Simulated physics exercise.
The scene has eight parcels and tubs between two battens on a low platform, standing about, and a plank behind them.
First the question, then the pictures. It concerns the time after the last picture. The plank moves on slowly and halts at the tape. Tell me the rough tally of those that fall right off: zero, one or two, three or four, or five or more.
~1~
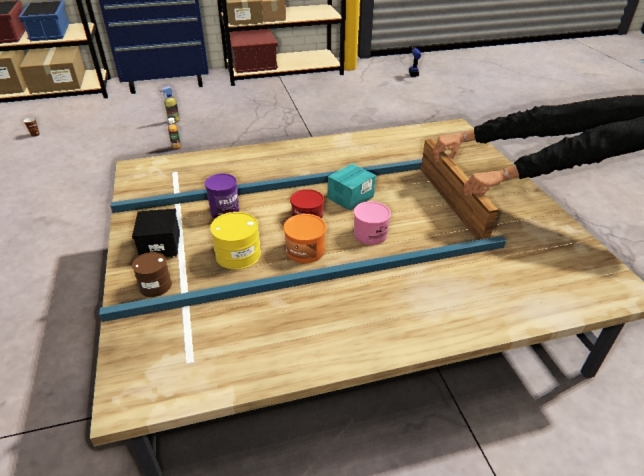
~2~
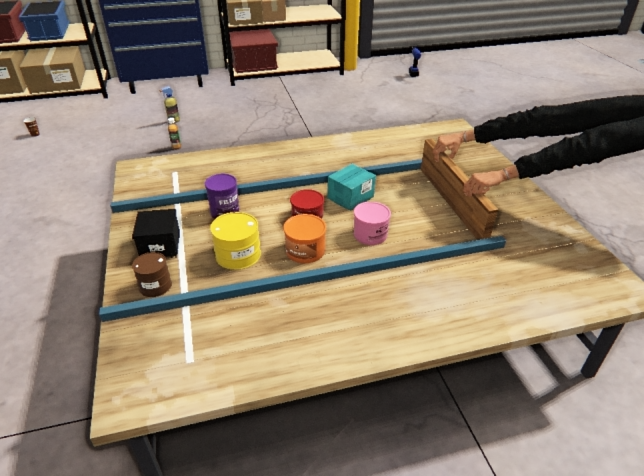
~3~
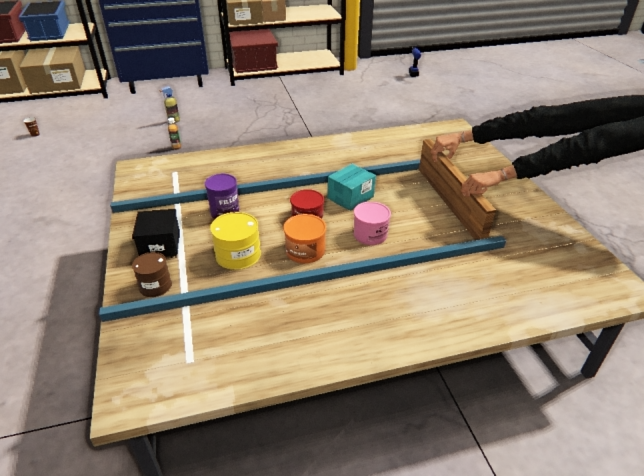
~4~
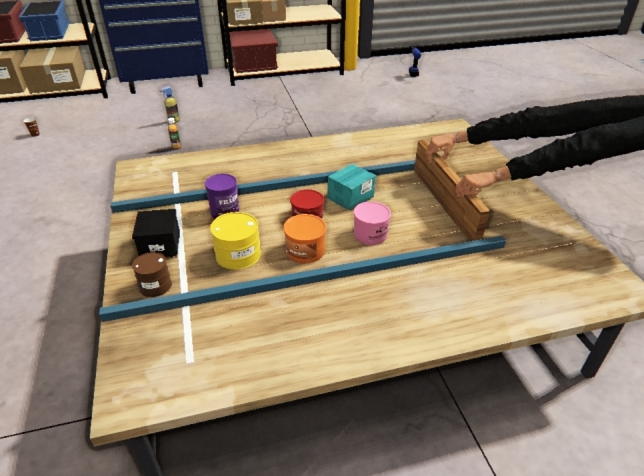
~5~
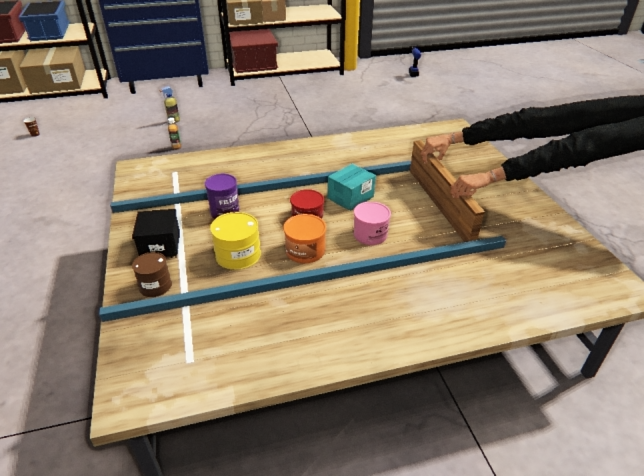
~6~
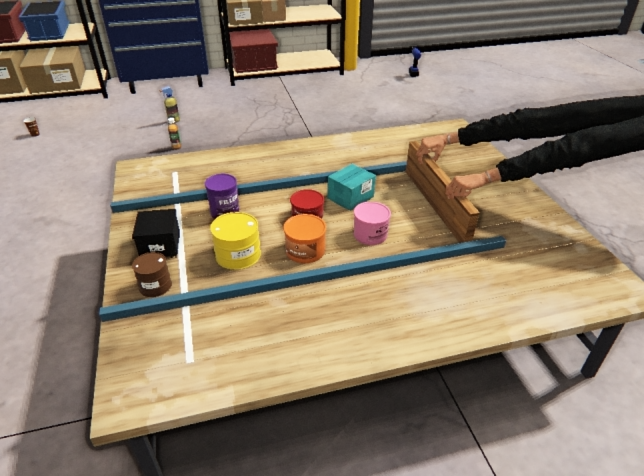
Honestly, the ones lost over the side add up to one, maybe two.
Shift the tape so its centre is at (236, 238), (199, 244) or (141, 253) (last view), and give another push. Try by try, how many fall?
Try 1: 0; try 2: 0; try 3: 4.
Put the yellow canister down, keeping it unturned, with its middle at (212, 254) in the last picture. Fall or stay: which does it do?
Result: It stays aboard.
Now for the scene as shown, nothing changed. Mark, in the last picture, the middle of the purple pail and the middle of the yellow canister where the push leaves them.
Purple pail at (120, 209), yellow canister at (121, 241).
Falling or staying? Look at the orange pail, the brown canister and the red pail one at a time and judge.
Result - orange pail retained, brown canister retained, red pail retained.
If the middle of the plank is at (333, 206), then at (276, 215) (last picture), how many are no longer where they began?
4 at one spot and 6 at the other.
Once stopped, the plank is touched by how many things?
The number is 4.
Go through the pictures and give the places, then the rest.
Brown canister (152, 275); black tote (158, 234); purple pail (223, 197); plank (455, 187); tape (181, 247), in the first picture.
Black tote (158, 234); orange pail (305, 239), in the second picture.
Purple pail (223, 197); yellow canister (236, 241), in the third picture.
Brown canister (153, 275); plank (447, 188), in the fourth picture.
Black tote (158, 234); turquoise box (351, 187), in the fifth picture.
Brown canister (153, 275); black tote (158, 234); purple pail (223, 197); plank (438, 190); tape (181, 247), in the sixth picture.
A little later, none off yet; brown canister at rest near (153, 275); black tote at rest near (158, 234); purple pail at rest near (223, 197).
When it is over, the number that fall off is one or two; down, black tote.
